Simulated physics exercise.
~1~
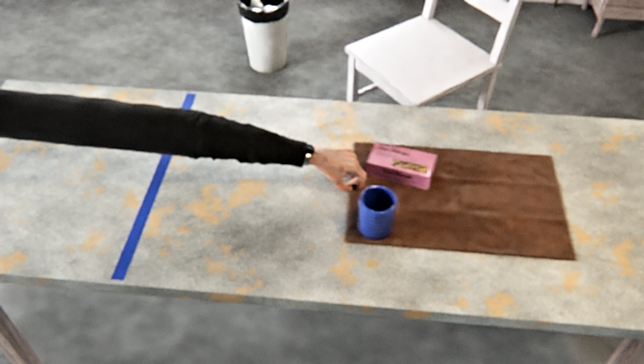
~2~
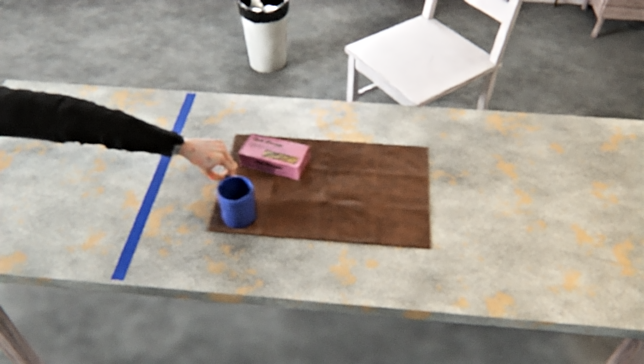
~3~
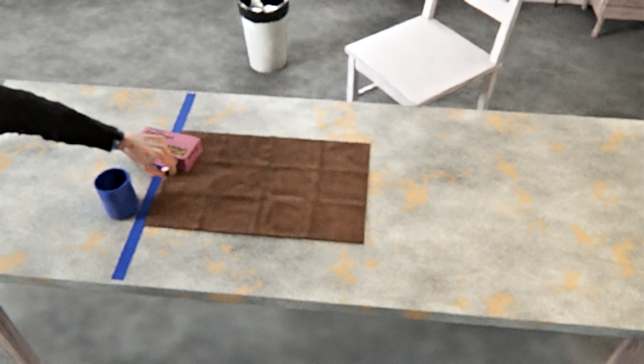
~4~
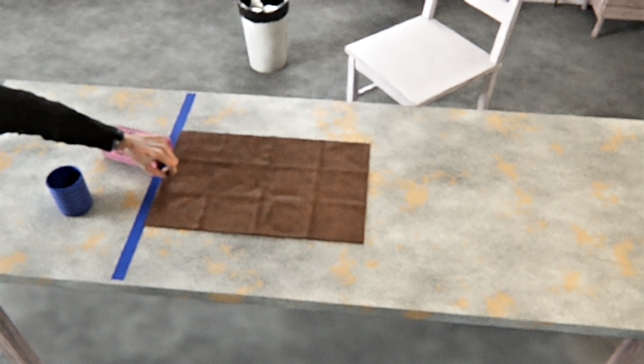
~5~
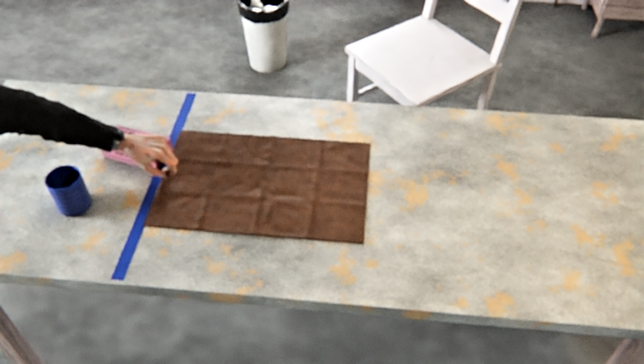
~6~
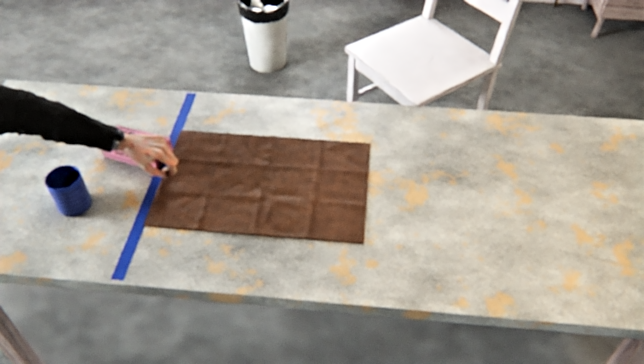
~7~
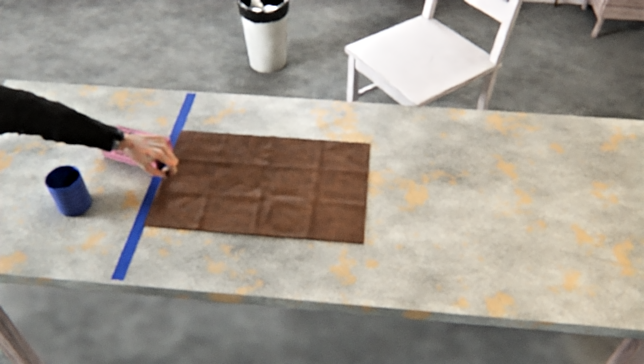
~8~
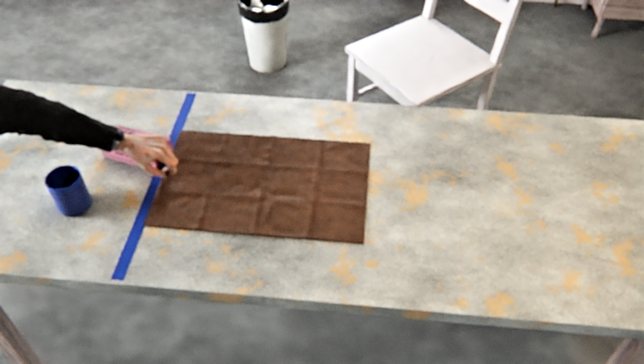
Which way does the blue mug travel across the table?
The blue mug moves to the left, riding on the brown cloth at first and then sliding off it past the tape line.
